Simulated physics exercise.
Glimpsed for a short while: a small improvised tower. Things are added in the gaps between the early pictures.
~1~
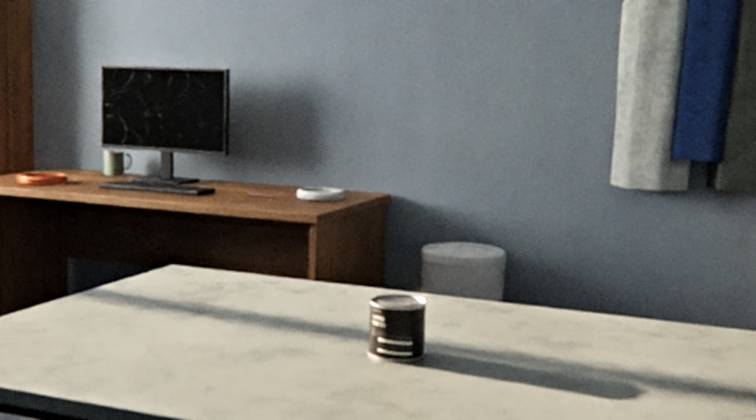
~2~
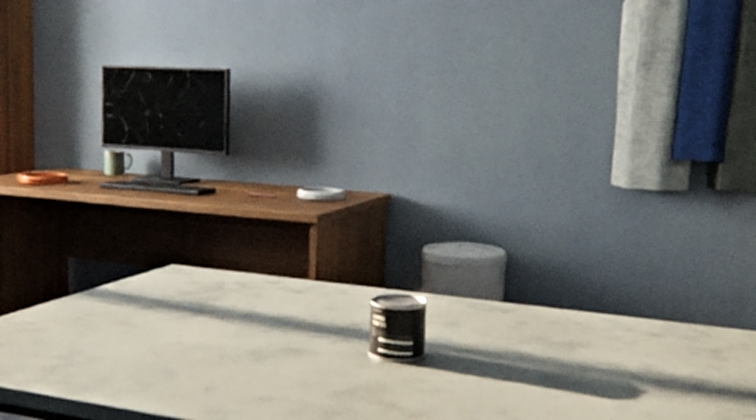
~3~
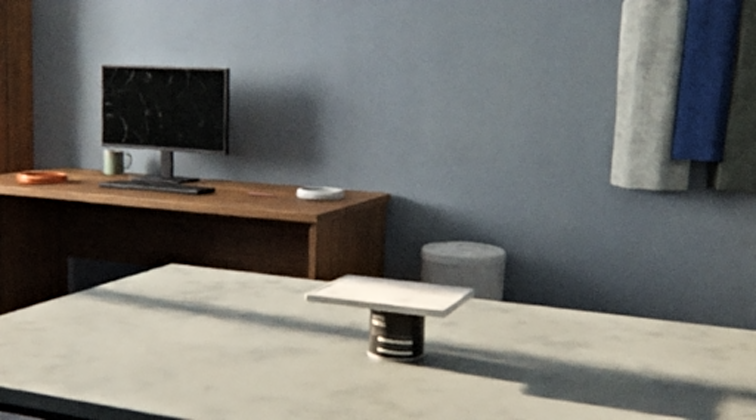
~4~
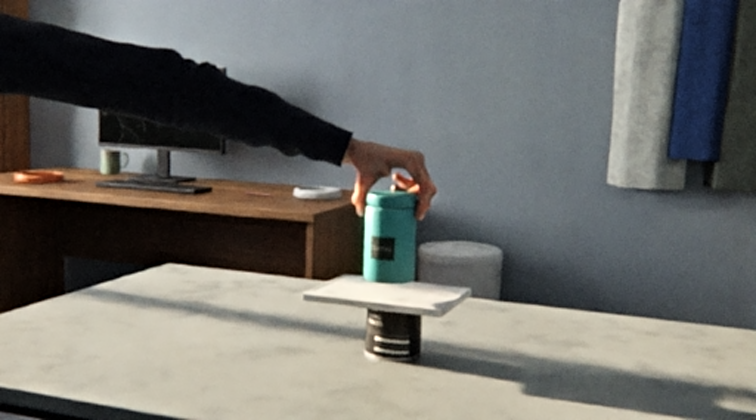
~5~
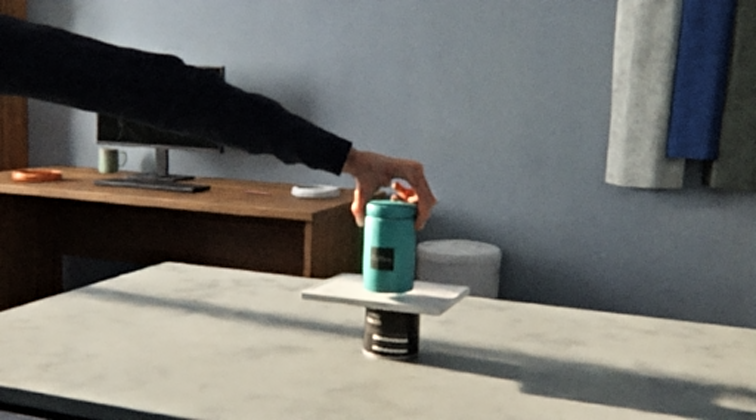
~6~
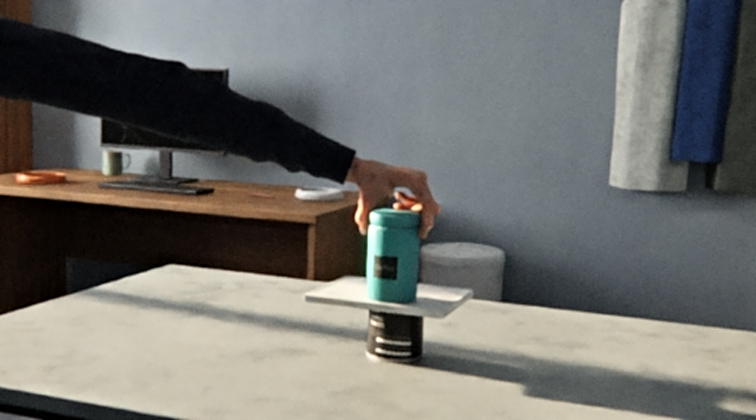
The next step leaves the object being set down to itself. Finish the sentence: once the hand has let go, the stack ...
The stack stands firm.
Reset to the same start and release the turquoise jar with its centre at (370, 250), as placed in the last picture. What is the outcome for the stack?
Stands.
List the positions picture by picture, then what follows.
In the first picture, the last thing is not in view yet; black tin (397, 328).
In the second picture, the last thing is not in view yet; black tin (398, 328).
In the third picture, the last thing is not in view yet; black tin (397, 327).
The fourth picture shows coming down; turquoise jar (390, 236); black tin (394, 327).
The fifth picture shows coming down; turquoise jar (390, 247); black tin (392, 325).
The sixth picture shows in place under the hand; turquoise jar (393, 255); black tin (396, 328).
Then, 0.50 s after the last picture, nothing has stirred.
Then, 1.30 s after the last picture, turquoise jar resting near (393, 256).
At rest, all 3 in place. Seen from the same camera at the end, turquoise jar near (393, 256). The stack stays up.
